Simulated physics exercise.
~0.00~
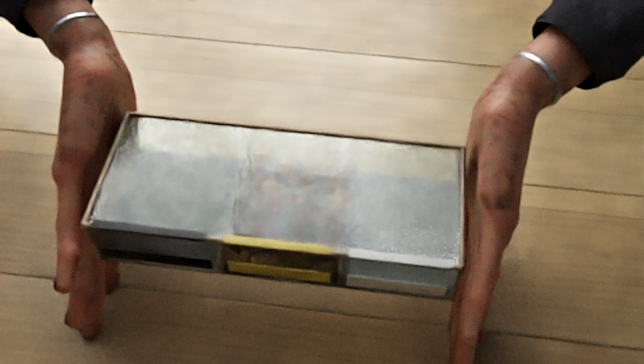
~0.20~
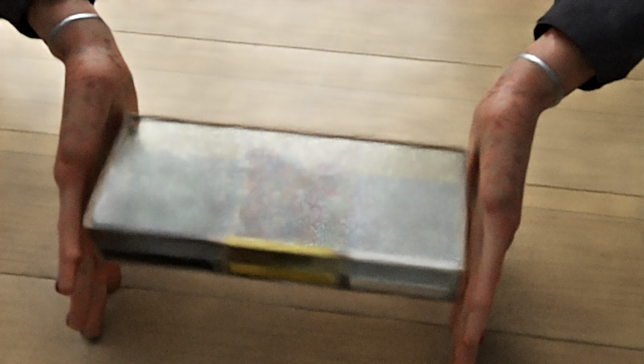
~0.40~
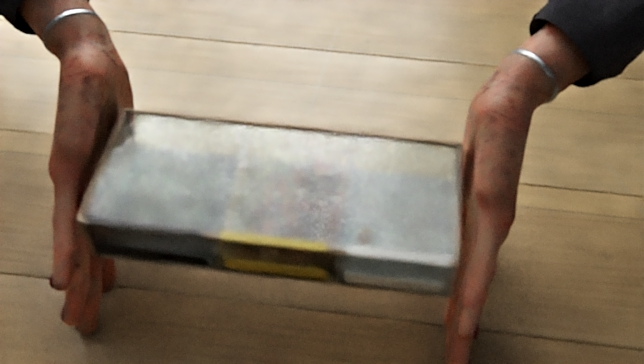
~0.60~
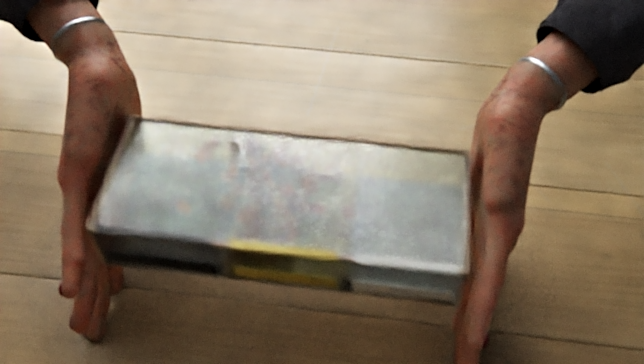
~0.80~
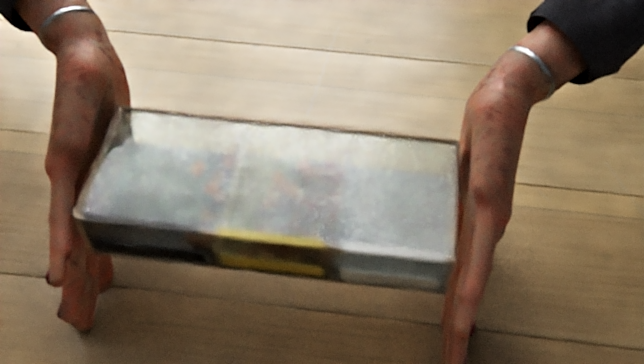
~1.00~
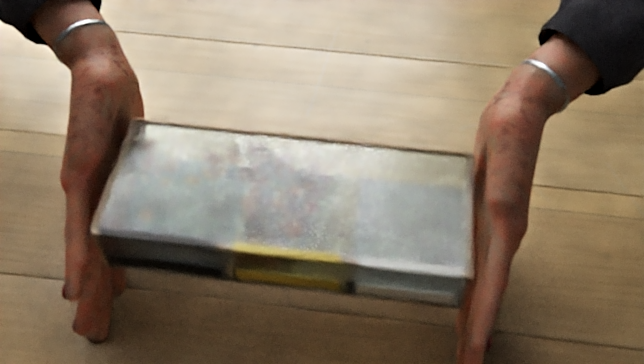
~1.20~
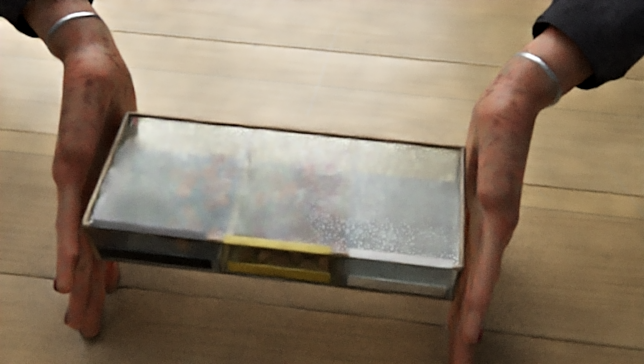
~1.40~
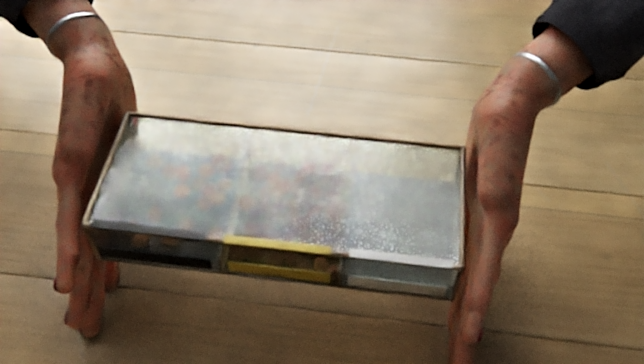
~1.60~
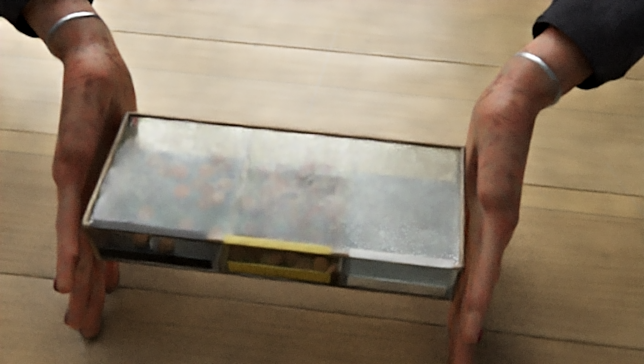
Above a pale wooden surface, two hands with silvery bands at the wrists hold a shallow box with a closed clear lid. Its front shows three sections, black on the left, yellow in the middle and white on the right, with small brownish bits dimly visible behind the yellow part. The hands shake the box from side to side in short swings, blurring it slightly. As it rocks, some of the bits spread left into the black section. The hands then steady the box, and it ends level, with most bits in yellow, fewer in black and none in white.
